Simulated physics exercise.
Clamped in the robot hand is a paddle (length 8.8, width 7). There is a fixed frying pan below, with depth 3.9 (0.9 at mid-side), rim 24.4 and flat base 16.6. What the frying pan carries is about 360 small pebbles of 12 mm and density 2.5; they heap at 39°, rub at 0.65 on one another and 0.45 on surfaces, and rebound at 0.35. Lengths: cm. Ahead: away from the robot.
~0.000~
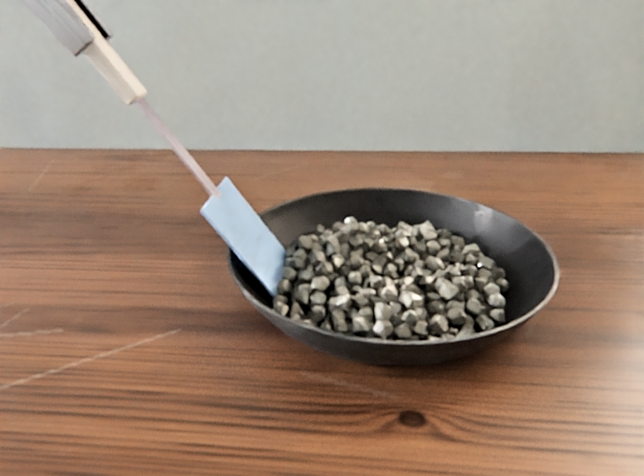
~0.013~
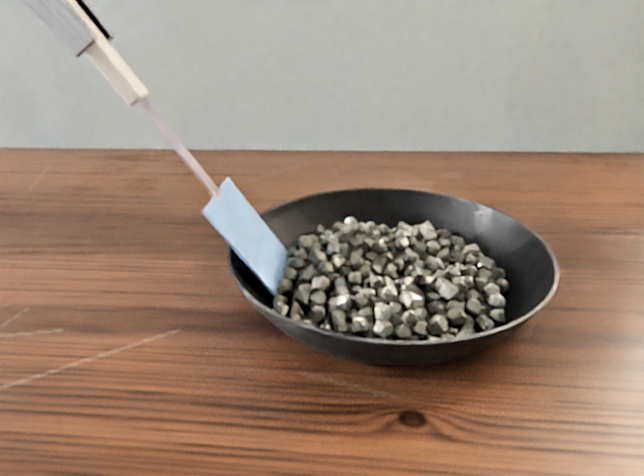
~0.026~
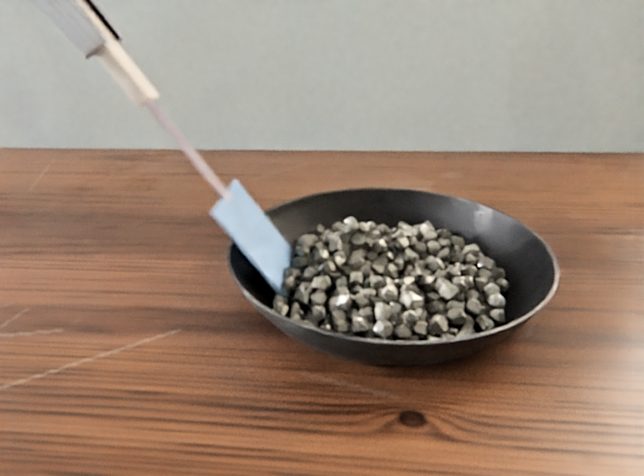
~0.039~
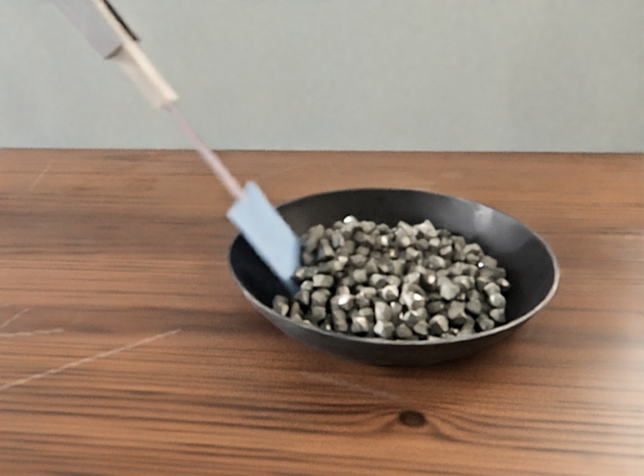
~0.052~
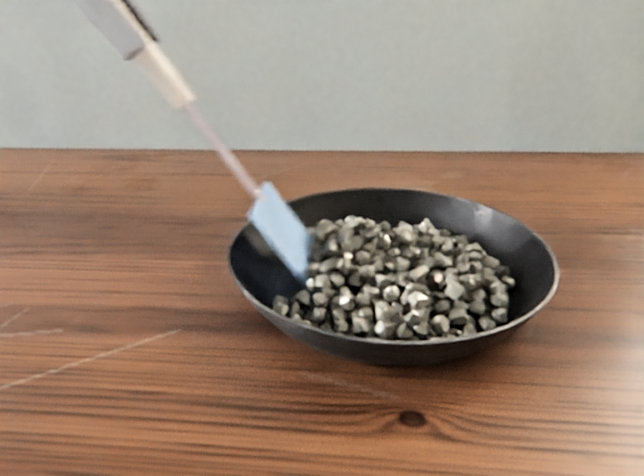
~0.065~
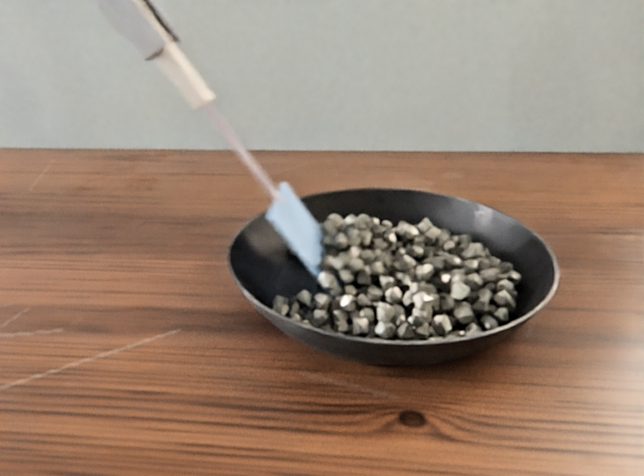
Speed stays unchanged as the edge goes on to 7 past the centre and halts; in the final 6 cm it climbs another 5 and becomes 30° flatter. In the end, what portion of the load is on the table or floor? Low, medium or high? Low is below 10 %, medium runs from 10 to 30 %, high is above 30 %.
The share is medium, from 10 to 30 %.
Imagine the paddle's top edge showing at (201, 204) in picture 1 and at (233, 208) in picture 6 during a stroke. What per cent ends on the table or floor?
Roughly 5 %.
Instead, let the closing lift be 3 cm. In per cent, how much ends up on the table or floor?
Result: Approx. 10 %.
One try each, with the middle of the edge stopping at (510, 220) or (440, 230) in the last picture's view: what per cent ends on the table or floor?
Close to 20 and close to 10 per cent, respectively.
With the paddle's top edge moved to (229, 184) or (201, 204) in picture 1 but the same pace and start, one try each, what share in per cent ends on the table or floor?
Close to 15 and 20 percent respectively.
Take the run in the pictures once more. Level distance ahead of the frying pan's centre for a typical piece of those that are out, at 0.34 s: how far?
Roughly 24 centimetres ahead.
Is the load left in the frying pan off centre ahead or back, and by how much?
Offset forward: Around 3.5 cm.
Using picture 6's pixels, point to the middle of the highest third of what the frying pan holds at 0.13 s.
About pixel (436, 251).
By 0.10 s, sloping 56°, highest piece 5 above the table; 356 in the frying pan.
By 0.13 s, sloping 45°, highest piece 7 above the table; 356 in the frying pan.
By 0.34 s, sloping 26°, highest piece 5 above the table; 309 in the frying pan, 42 on the table or floor, 5 on the blade or in flight.
By 1.39 s, sloping 26°, highest piece 5 above the table; 309 in the frying pan, 47 on the table or floor.
Final count, 309 in the frying pan, 47 on the table or floor. That is 13 % on the table or floor.
